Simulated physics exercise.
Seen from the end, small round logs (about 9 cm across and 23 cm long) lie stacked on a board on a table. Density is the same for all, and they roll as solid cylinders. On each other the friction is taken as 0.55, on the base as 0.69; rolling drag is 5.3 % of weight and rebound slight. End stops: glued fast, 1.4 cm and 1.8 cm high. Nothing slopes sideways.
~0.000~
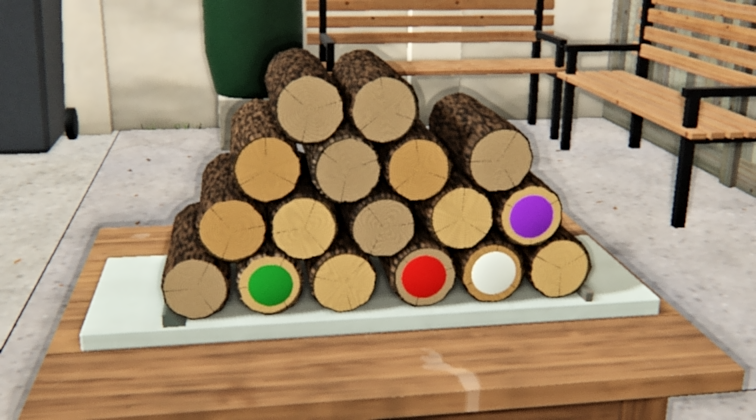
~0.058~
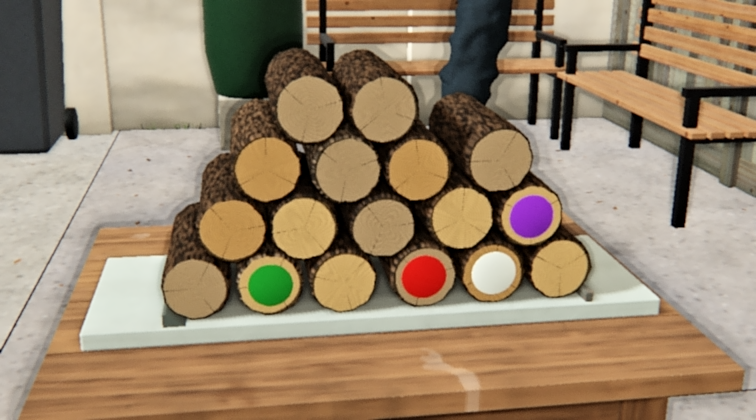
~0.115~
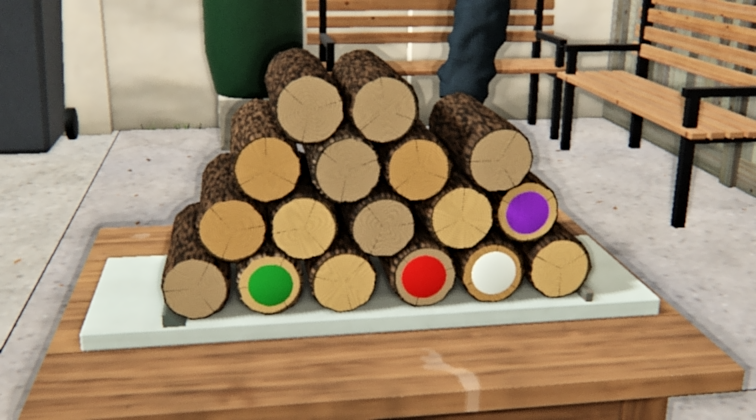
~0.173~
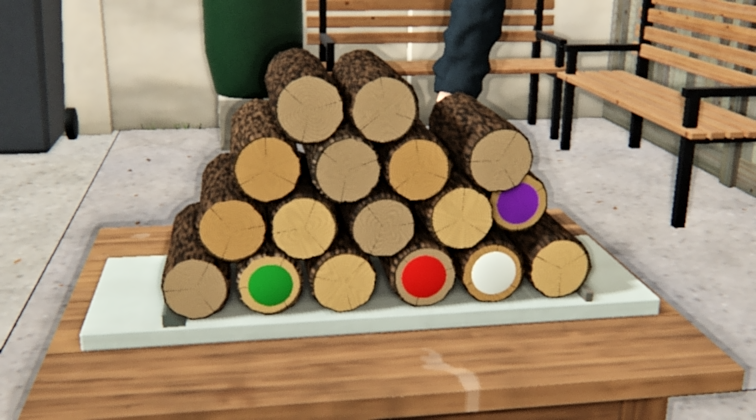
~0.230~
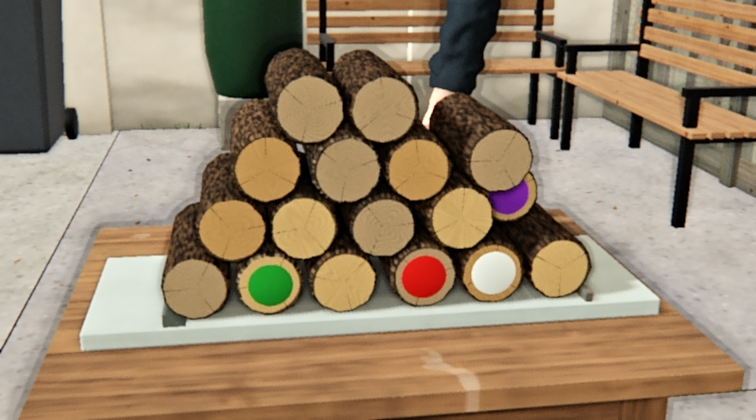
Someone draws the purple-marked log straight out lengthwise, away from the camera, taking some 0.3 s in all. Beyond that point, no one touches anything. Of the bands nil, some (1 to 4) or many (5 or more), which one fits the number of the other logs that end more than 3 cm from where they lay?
The band is some.
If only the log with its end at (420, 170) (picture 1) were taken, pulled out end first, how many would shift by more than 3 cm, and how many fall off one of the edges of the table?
Shift: 1. Out: 0.
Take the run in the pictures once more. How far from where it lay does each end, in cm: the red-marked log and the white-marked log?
Red-marked log: 0, white-marked log: 0.
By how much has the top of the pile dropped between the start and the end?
I'd put it at some 0 cm lower than at the start.
After 0.50 s, 0 now displaced over 3 cm; the one last seen at (500, 160) 1.1 cm right and 0.8 cm down.
After 0.58 s, 1 now displaced over 3 cm; the one last seen at (500, 160) 3.6 cm right and 4.1 cm down.
After 0.67 s, 1 now displaced over 3 cm; the one last seen at (500, 160) 4.5 cm right and 7 cm down.
At rest by 1.0 s, 1 moved over 3 cm; not one off the edges of the table; the one last seen at (500, 160) 5 cm right and 8 cm down; top of the pile 34 cm high, from 34 cm.
